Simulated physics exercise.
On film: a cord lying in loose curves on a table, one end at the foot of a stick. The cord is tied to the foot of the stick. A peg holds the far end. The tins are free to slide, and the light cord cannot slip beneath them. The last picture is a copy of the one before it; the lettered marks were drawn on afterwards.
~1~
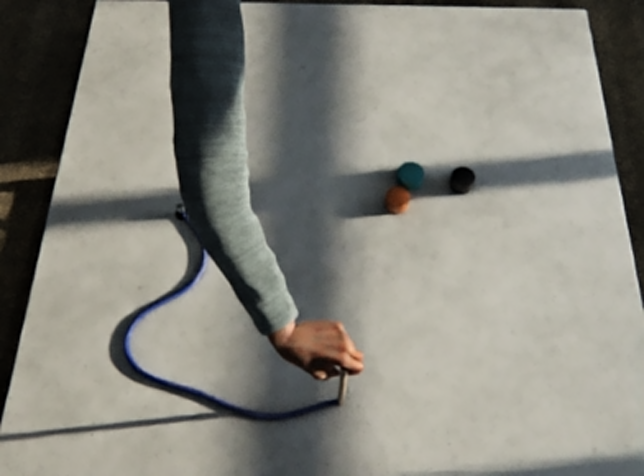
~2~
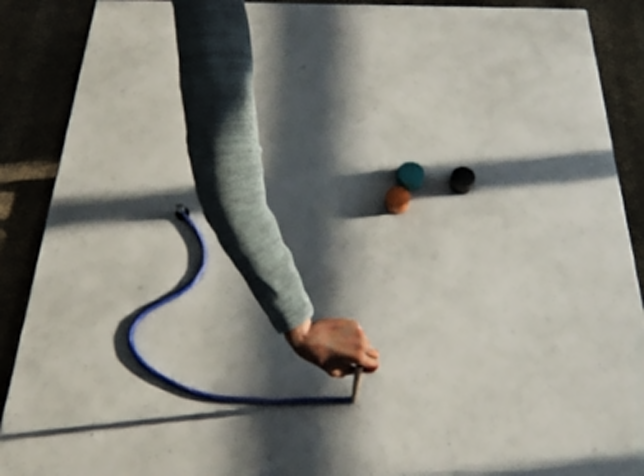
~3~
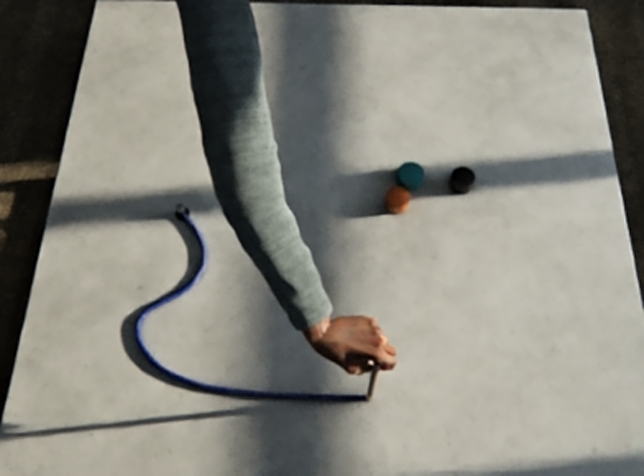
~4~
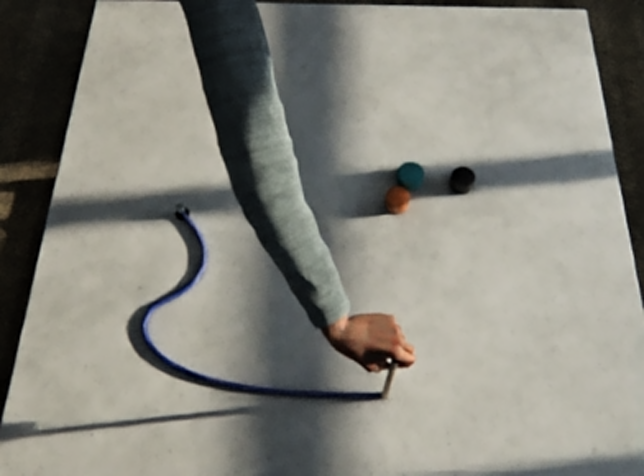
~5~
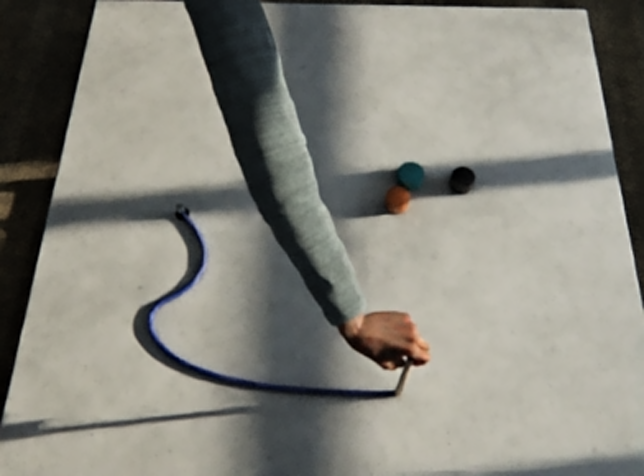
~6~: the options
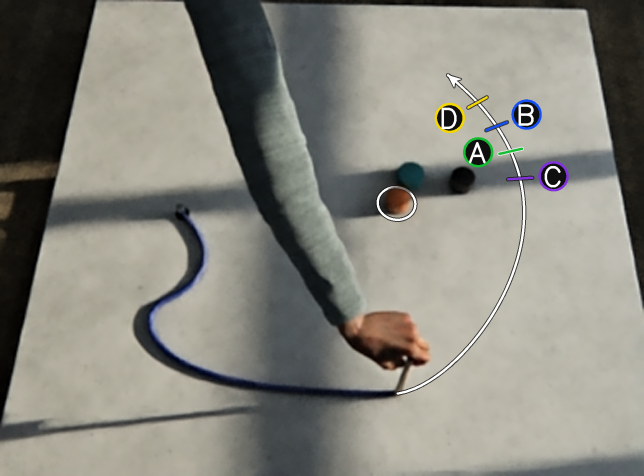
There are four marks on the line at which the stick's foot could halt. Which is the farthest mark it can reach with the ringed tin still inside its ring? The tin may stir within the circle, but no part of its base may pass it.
As far as tick D.
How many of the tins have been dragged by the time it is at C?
The count is none.
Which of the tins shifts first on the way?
The black tin.
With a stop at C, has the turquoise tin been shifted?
By then, no.
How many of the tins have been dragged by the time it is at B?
The count is none.
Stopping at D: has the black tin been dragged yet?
By then, yes.
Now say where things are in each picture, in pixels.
The first frame shows orange tin (397, 200); black tin (462, 180); peg (181, 210).
The second frame shows peg (181, 210); turquoise tin (410, 176).
The third frame shows orange tin (397, 200); black tin (462, 180).
The fourth frame shows peg (181, 210); turquoise tin (410, 176).
The fifth frame shows orange tin (397, 200); black tin (462, 180); peg (181, 210).
On the marked copy, A at (511, 151); B at (497, 126); C at (520, 179); D at (477, 103); the ring at (397, 203); the route from (398, 394) via (523, 233) to (448, 75).
Taking D. A third of the way, foot of the stick (498, 305); orange tin (397, 200).
Two thirds of the way, foot of the stick (522, 189); orange tin (397, 200).
When it is over, foot of the stick (477, 103); orange tin (397, 199); black tin (443, 165); the orange tin is still in its ring.
As for the rest, A is safe but short; B is safe but short; C is safe but short.
